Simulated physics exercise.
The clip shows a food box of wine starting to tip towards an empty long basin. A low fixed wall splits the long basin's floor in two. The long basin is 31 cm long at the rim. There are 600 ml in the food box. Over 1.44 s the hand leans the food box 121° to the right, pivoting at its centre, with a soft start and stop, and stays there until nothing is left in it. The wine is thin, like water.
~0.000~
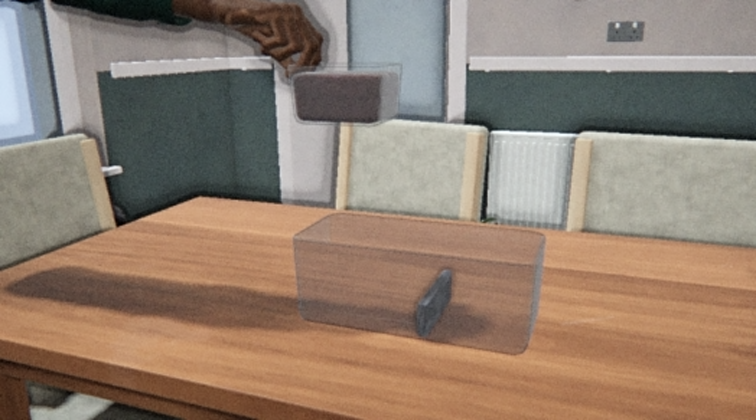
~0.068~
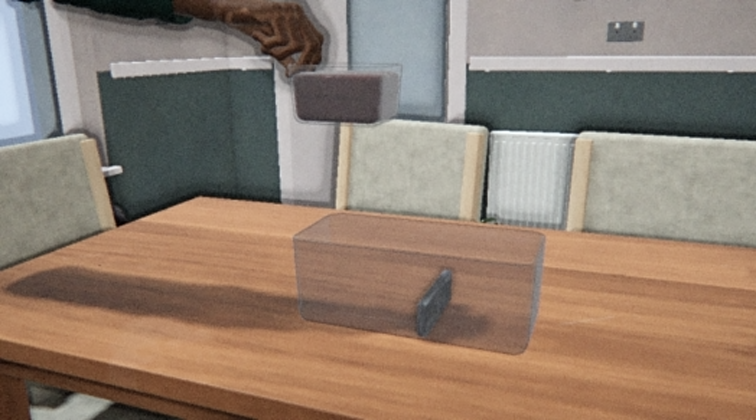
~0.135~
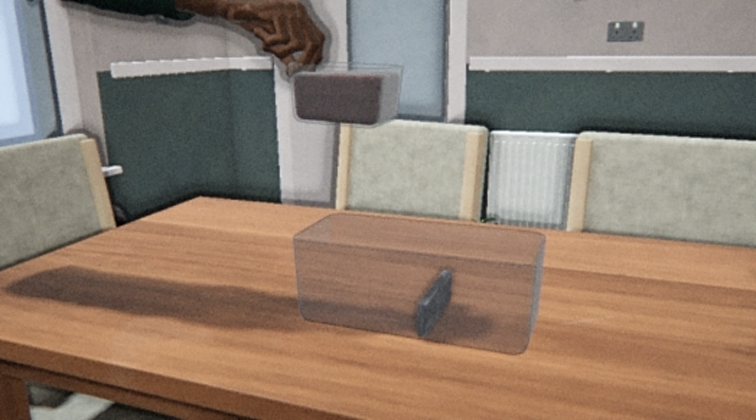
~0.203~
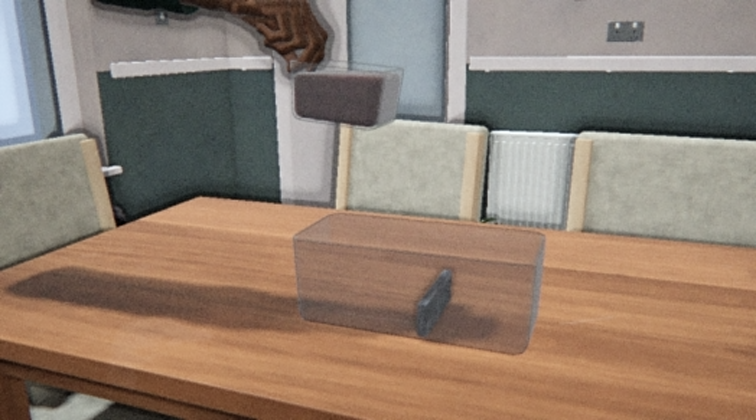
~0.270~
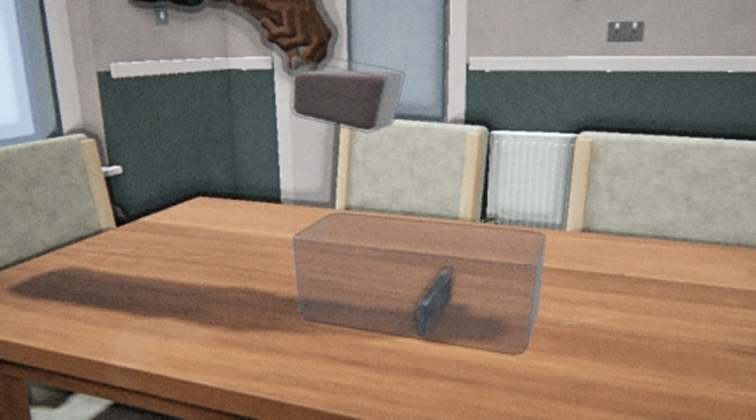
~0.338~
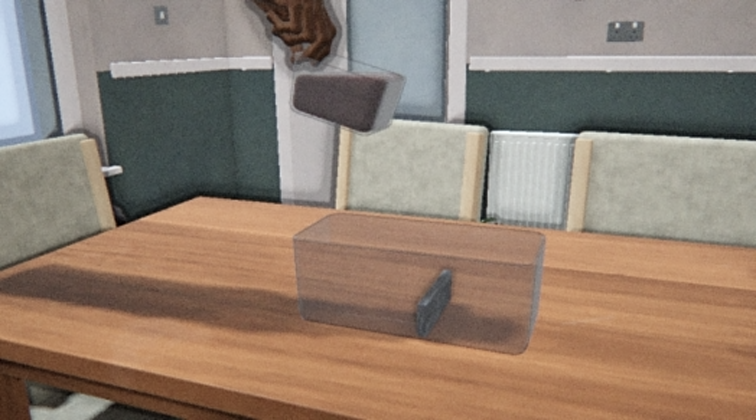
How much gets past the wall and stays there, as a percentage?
About 70 per cent.
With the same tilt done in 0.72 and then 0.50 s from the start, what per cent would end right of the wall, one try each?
In turn about 55 and 40 per cent.
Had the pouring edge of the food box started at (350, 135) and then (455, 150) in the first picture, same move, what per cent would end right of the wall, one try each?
In turn about 5 and 90 per cent.
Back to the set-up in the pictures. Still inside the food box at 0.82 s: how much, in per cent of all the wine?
Near 34 in a hundred.
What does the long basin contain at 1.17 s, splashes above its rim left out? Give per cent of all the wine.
Some 90 per cent.
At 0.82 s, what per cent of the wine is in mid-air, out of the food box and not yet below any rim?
Near 38 in a hundred.
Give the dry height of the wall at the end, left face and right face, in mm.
Some 36 mm on the left and 16 mm on the right.
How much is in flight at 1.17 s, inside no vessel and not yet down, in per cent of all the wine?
Near 8 in a hundred.
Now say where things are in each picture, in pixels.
In the first picture, it leans 0°; its right rim is at (392, 67); the wine meets the walls at (307, 74) and (392, 74); the long basin's rim runs from (312, 226) to (540, 250); the wall's top is at (436, 287).
In the second picture, it leans 1°; its right rim is at (392, 67); the wine meets the walls at (307, 74) and (392, 74).
In the third picture, it leans 3°; its right rim is at (393, 69); the wine meets the walls at (307, 74) and (393, 75).
In the fourth picture, it leans 6°; its right rim is at (394, 72); the wine meets the walls at (308, 74) and (394, 75).
In the fifth picture, it leans 10°; its right rim is at (396, 76); the wine meets the walls at (310, 74) and (396, 76).
In the sixth picture, it leans 16°; its right rim is at (397, 82); the wine meets the walls at (310, 75) and (398, 77).
After 0.82 s the tilt is 73° and 34 per cent is still to pour, 2 is left of the wall and 25 right of it.
After 1.17 s the tilt is 111° and 3 per cent is still to pour, 20 is left of the wall and 69 right of it.
After 1.54 s the tilt is 121° and 0 per cent is still to pour, 29 is left of the wall and 70 right of it.
After 1.94 s the tilt is 121° and 0 per cent is still to pour, 29 is left of the wall and 70 right of it.
In the end 29 per cent lies left of the wall, 70 right of it and 1 outside.
